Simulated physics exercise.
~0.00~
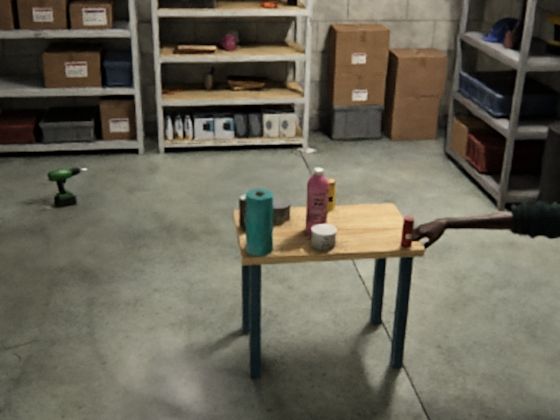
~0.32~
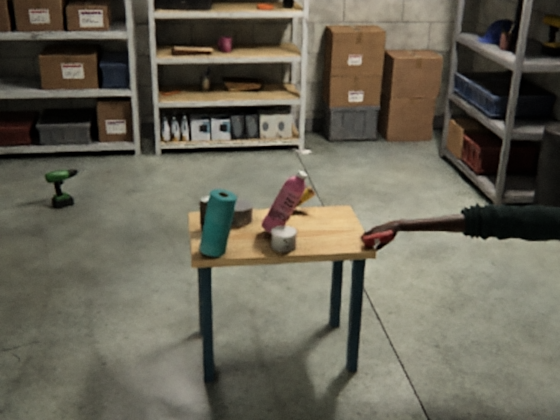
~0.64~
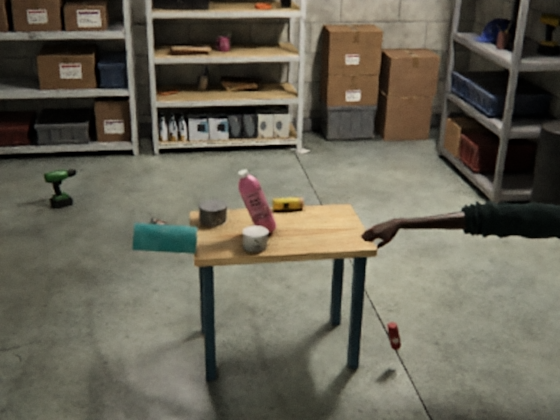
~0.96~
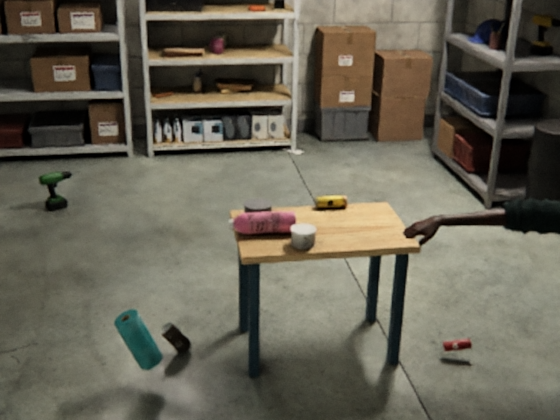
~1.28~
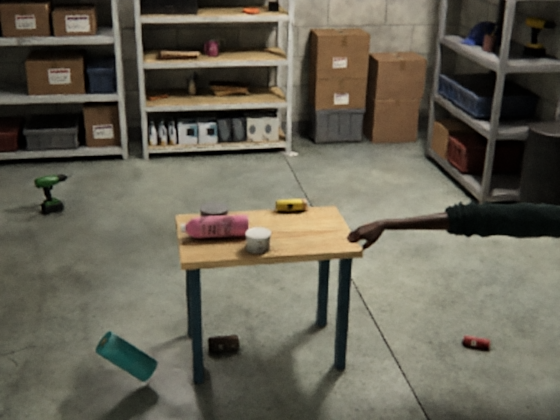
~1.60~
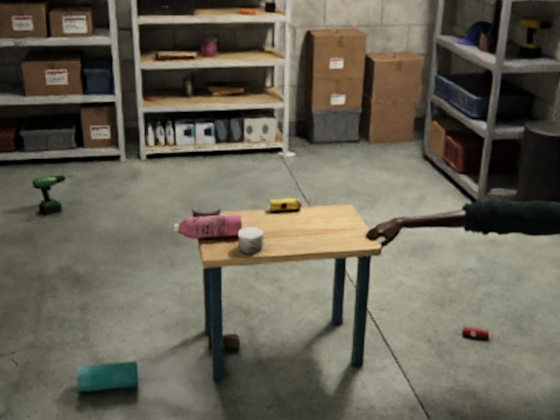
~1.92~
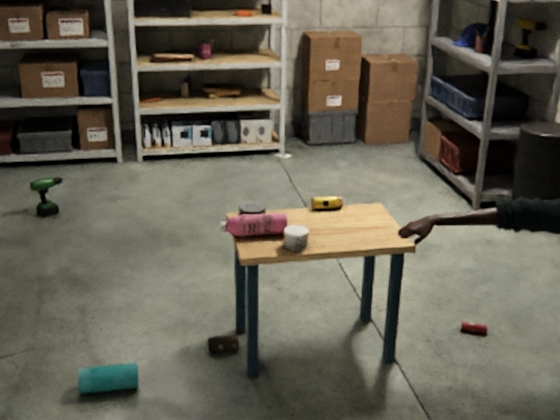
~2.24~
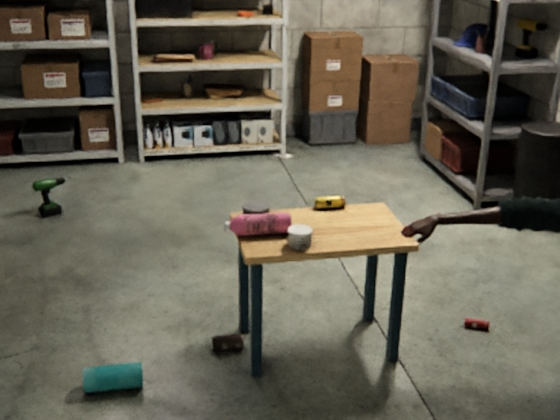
A dark-sleeved arm reaching in from the right jerks a small wooden table with blue legs back and forth in a concrete-floored storeroom, seen from slightly above, with stocked shelves and cardboard boxes behind and a green drill on the floor at left. As the table first slides left, the turquoise roll and pink bottle tip, and the red shaker topples and falls off the right side. The roll and a brown can drop off the left. Pulled right, then left and right again, the table keeps the fallen pink bottle, toppled yellow shaker, white tub and grey tub, while the others lie on the floor.
